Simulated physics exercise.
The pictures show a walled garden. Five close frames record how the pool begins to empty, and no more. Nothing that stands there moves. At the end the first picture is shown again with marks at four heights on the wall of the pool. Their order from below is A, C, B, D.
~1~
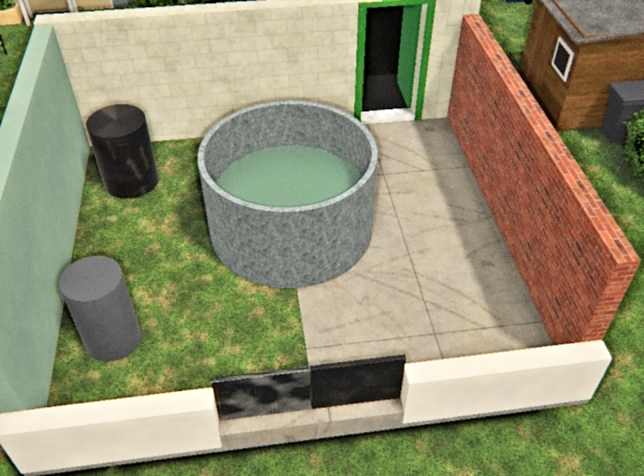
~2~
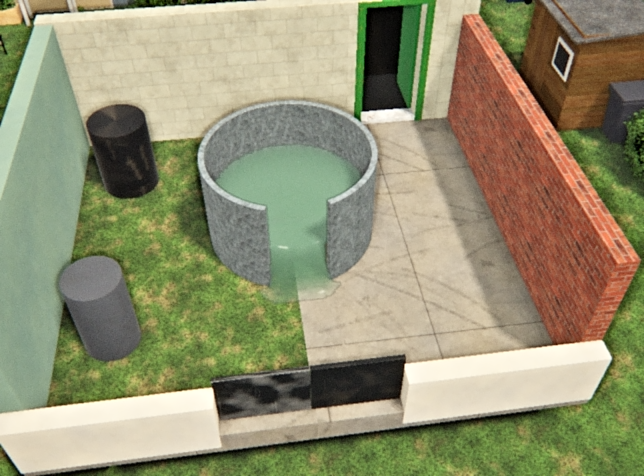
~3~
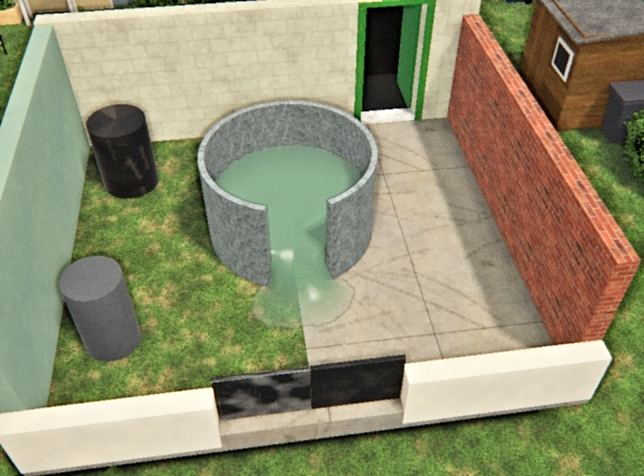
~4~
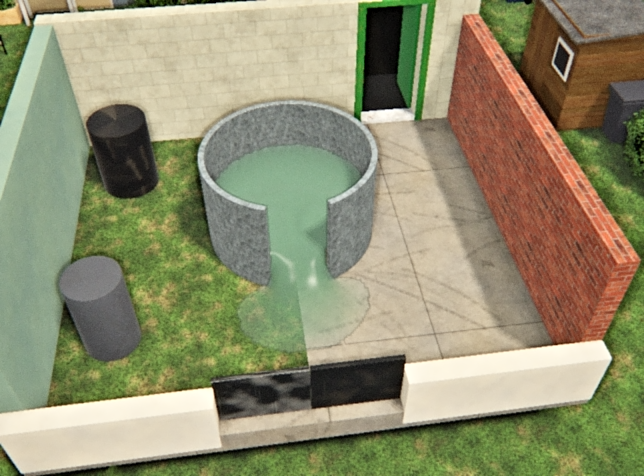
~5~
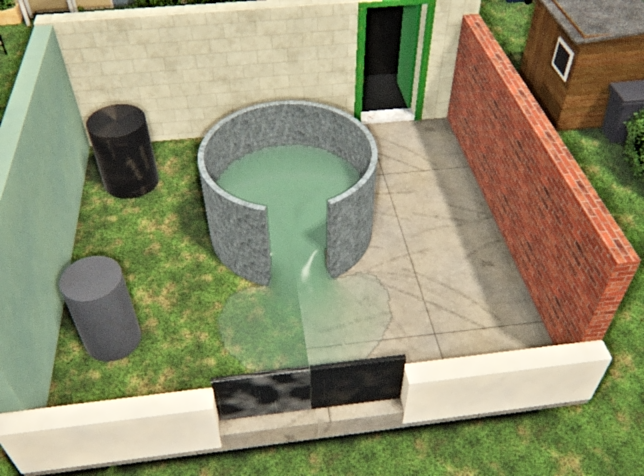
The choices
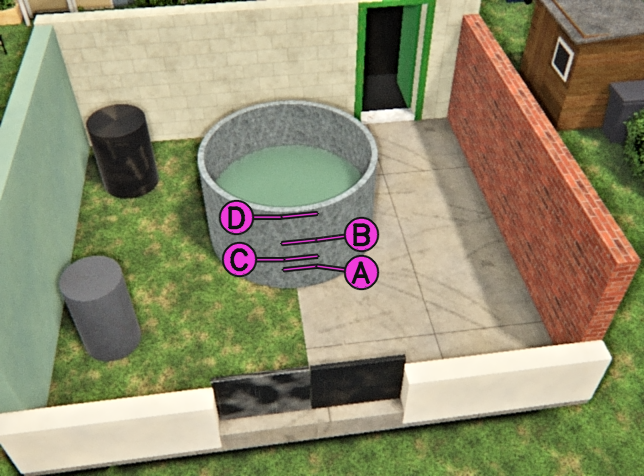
Greenish water poured out through a gap that opened in the front of a round stone pool in a walled garden, then spread in a widening puddle across the grass and paving toward the viewer.
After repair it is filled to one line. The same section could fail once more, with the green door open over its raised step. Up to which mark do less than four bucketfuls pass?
It is C.
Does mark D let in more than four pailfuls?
Yes.
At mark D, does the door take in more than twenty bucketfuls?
Yes, it does.
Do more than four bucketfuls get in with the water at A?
No, that is safe.
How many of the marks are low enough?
Two.
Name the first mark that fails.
The answer is B.
On the marked copy, A at (300, 267); B at (299, 241); C at (300, 257); D at (298, 215); from the bottom up A, C, B, D.
With A, nothing gets over.
With B, about 10 bucketfuls get in.
With C, a bucket or two gets in.
With D, dozens of bucketfuls pour in.
